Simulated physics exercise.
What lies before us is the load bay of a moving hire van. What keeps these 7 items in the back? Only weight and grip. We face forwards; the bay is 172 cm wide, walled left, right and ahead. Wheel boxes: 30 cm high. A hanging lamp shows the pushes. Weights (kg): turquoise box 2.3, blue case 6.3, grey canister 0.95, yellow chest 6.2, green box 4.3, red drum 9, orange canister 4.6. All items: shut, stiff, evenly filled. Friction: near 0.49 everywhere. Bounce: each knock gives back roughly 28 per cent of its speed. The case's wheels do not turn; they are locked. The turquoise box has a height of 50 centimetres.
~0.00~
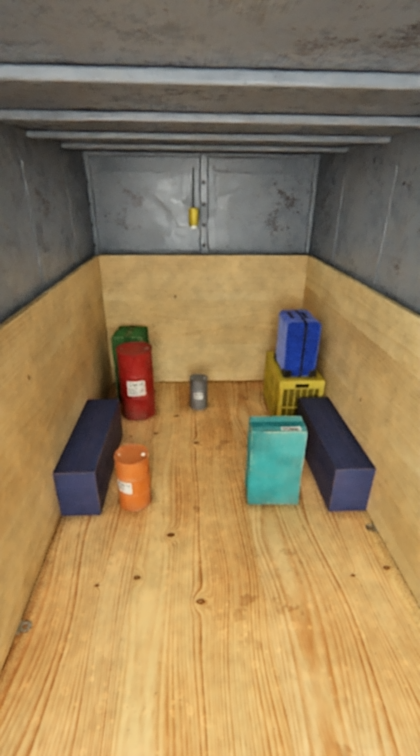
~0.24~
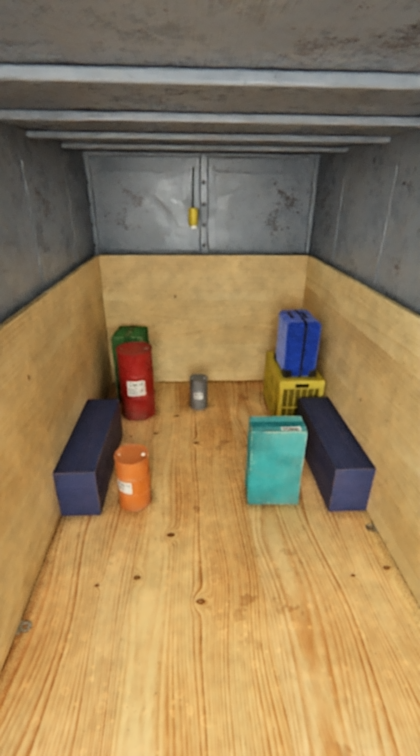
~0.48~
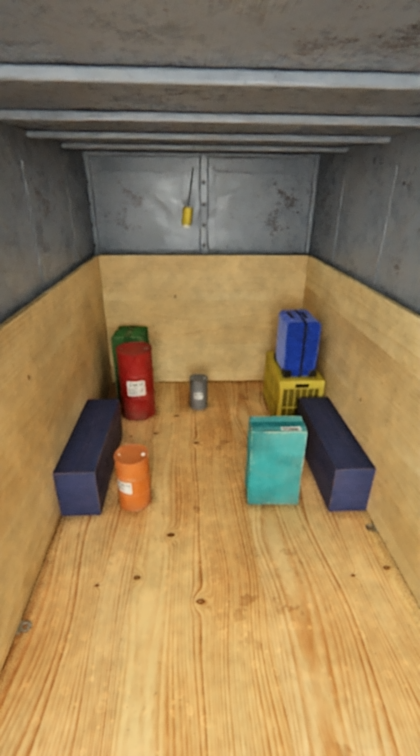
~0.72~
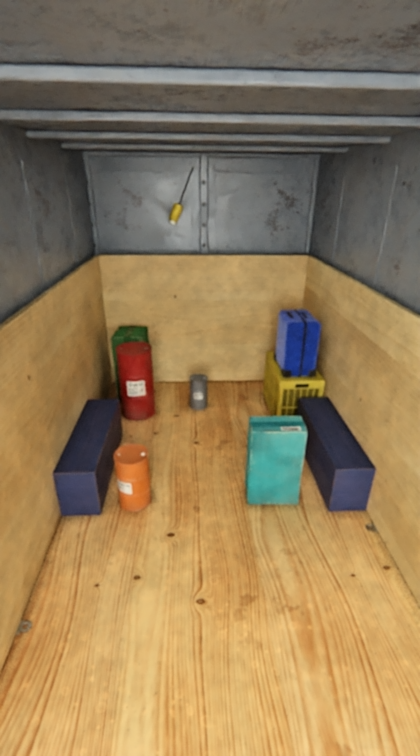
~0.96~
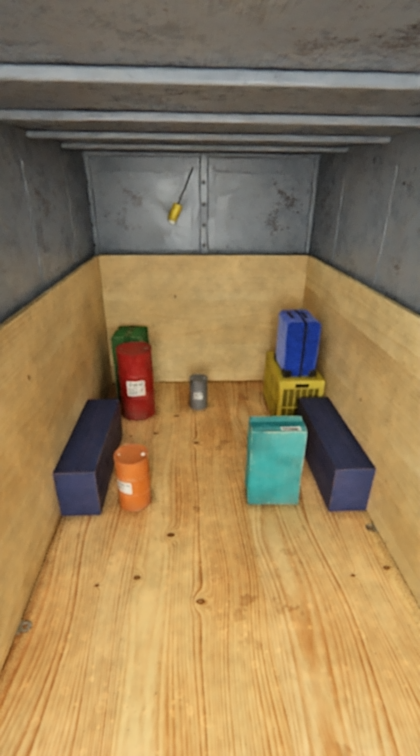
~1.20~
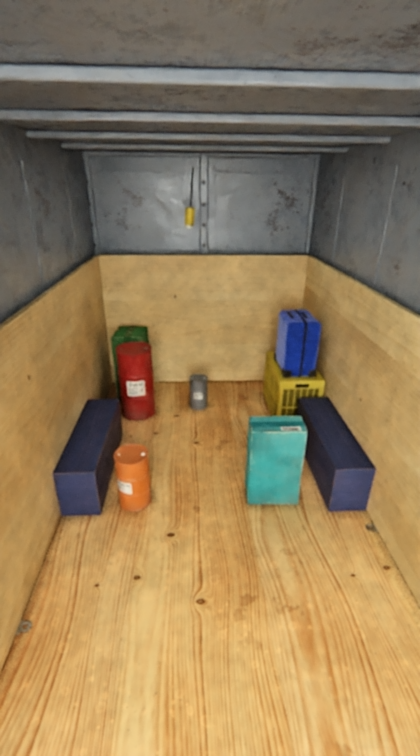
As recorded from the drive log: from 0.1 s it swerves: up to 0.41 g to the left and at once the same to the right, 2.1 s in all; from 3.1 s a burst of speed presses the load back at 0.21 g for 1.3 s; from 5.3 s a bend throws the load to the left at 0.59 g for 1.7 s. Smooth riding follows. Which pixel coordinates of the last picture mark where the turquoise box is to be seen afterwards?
The turquoise box is to be seen near (162, 462) in pixels.
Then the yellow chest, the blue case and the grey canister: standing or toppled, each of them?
Outcome noted - the yellow chest ends up fallen, the blue case ends up fallen, the grey canister survives without falling.
After 6.00 s, load feels 0.59 g left; turquoise box moved 11 cm near (255, 461); blue case 33° off upright; yellow chest 33° off upright.
After 6.30 s, load feels 0.59 g left; blue case now down from a stack or step; turquoise box moved 30 cm near (221, 462); yellow chest on its side.
In the end (7.6 s), down from a stack or step, blue case; toppled in the back, yellow chest; not toppled but over 15 cm from the start, turquoise box, grey canister and red drum; the other 2 under 15 cm from the start. At the end, from the last picture's camera, turquoise box near (162, 462).
